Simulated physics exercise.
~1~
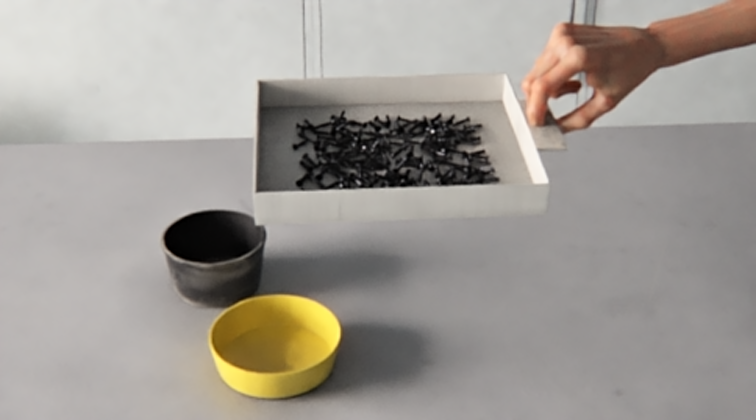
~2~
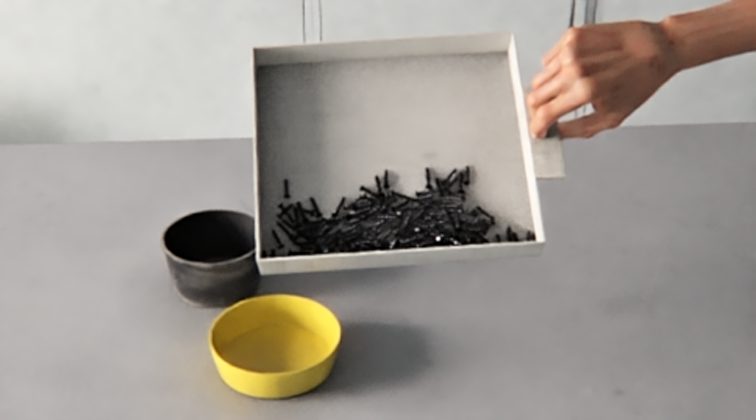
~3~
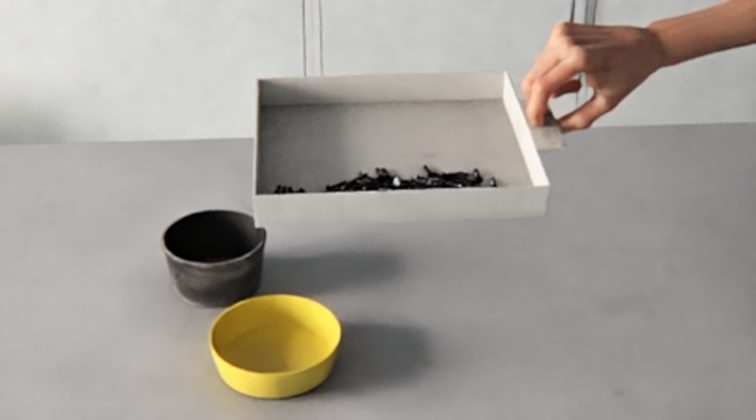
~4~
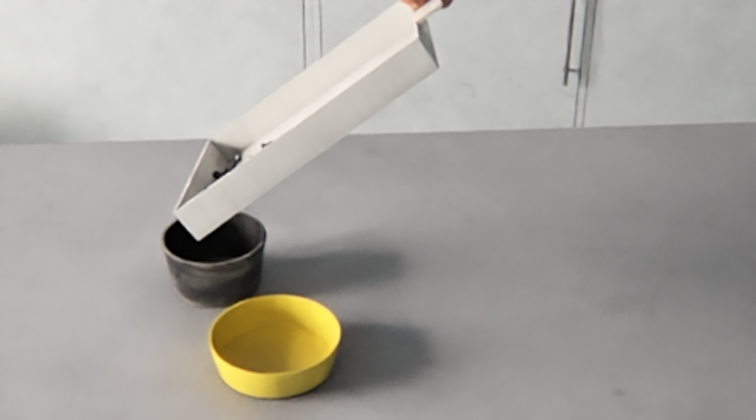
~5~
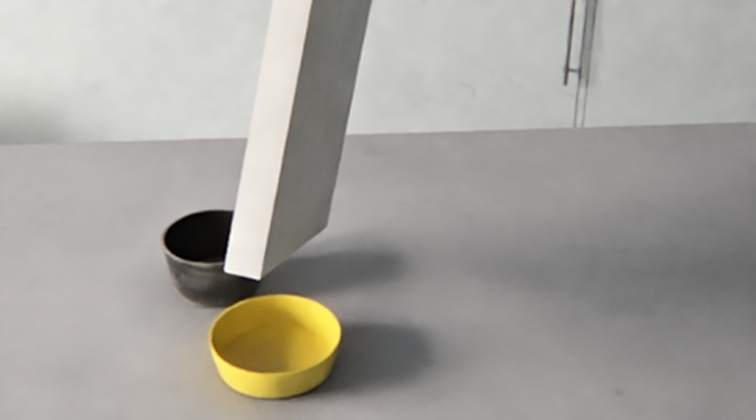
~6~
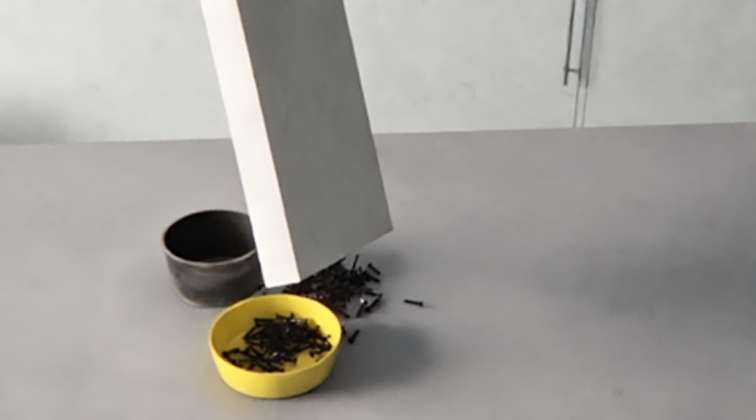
A hand holds a shallow whitish tray of small black screws above a grey tabletop, seen from slightly above against a pale wall. On the left stand a black dish and, nearer the viewer, a yellow dish, both empty. The tray tips toward the viewer, so the screws slide into a heap along its near edge, then it levels again. It next shifts left and tilts steeply with its low side to the left, turning until its underside shows. The screws end up partly in the yellow dish, with more scattered on the table behind it.
